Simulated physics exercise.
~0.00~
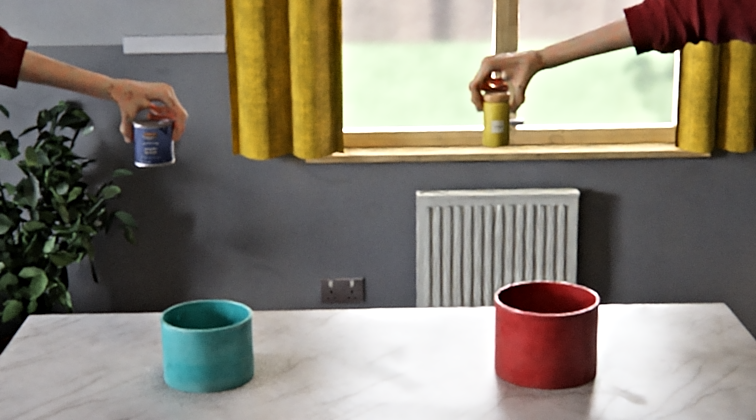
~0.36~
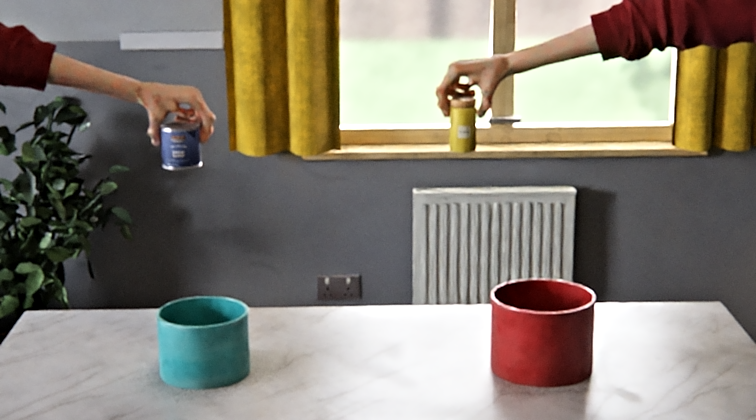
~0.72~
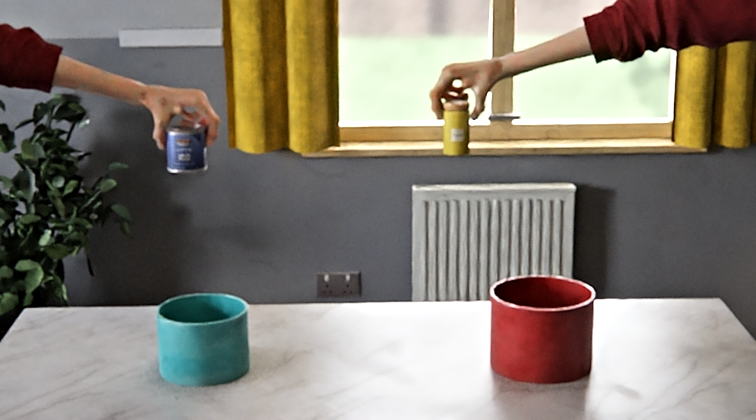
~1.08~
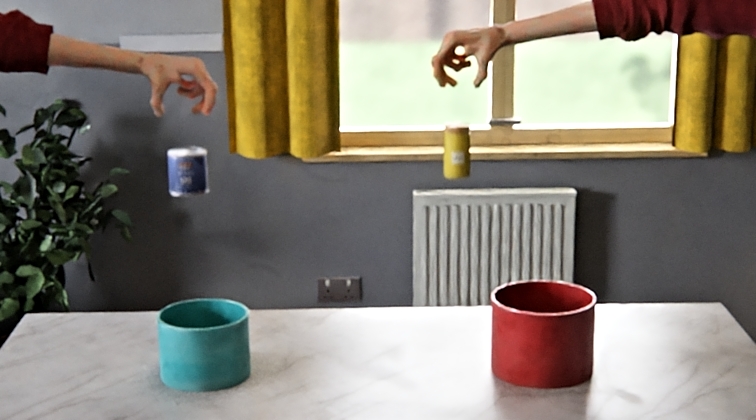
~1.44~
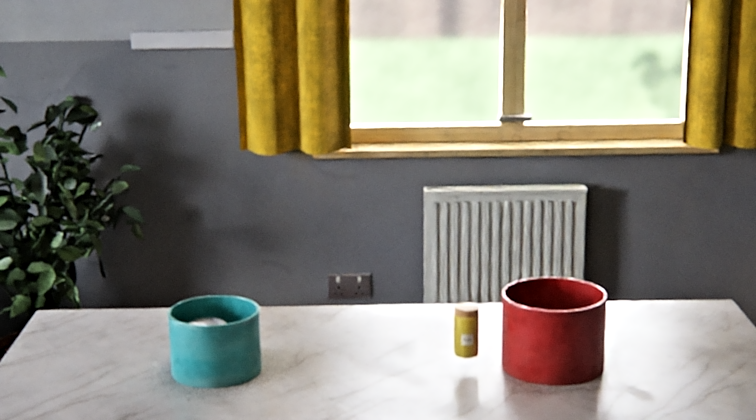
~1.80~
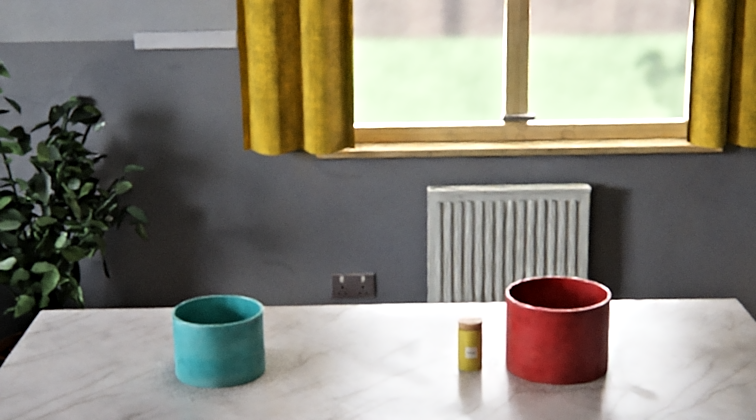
In a grey-walled room with yellow curtains, a teal container and a red one sit on a marble-topped table below a window. Two hands reach in from opposite sides, the left holding a blue tin and the right a small yellow shaker. The tin moves slightly right while the shaker moves left, away from above the red container. Both hands let go, and the two objects fall upright as the hands draw back. The blue tin drops into the teal container and out of sight, while the yellow shaker misses and stands on the table just left of the red one.
